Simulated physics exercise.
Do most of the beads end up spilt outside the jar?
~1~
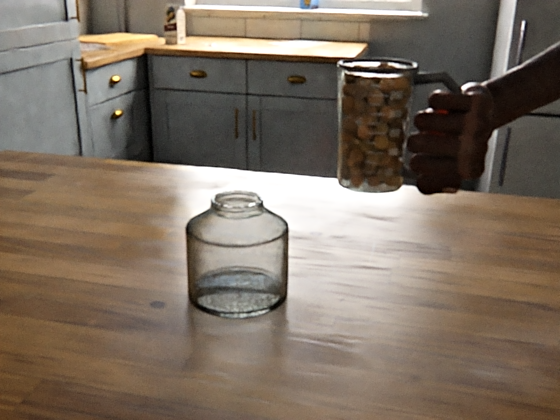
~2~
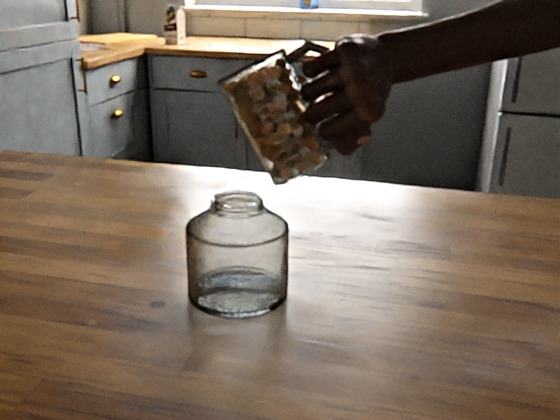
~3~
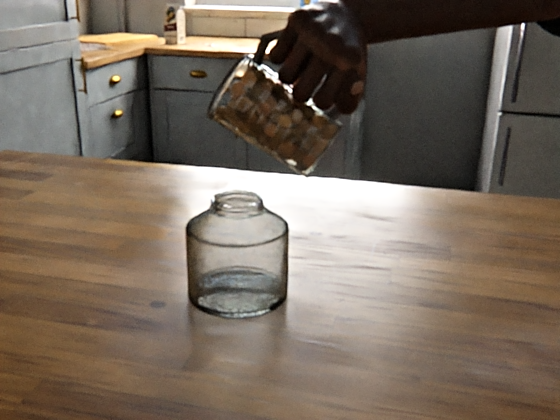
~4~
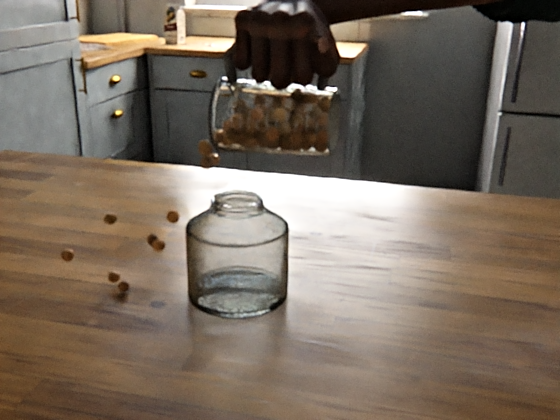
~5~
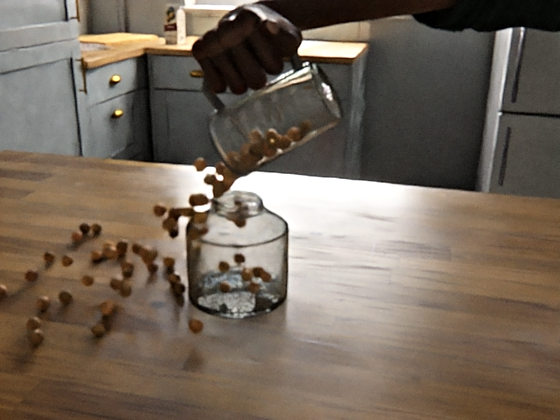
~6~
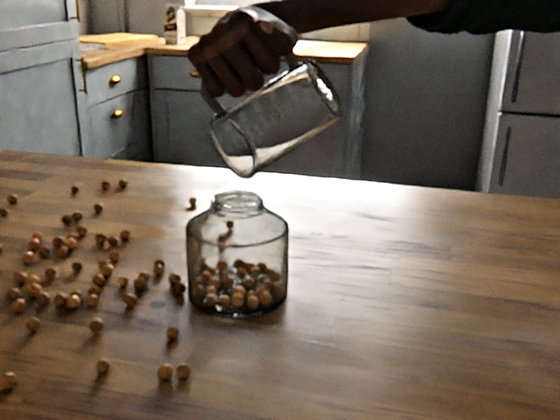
Yes, the larger part of the beads ends up scattered on the wooden counter. A fair share lies in the jar, and the cup is left with very few or none.
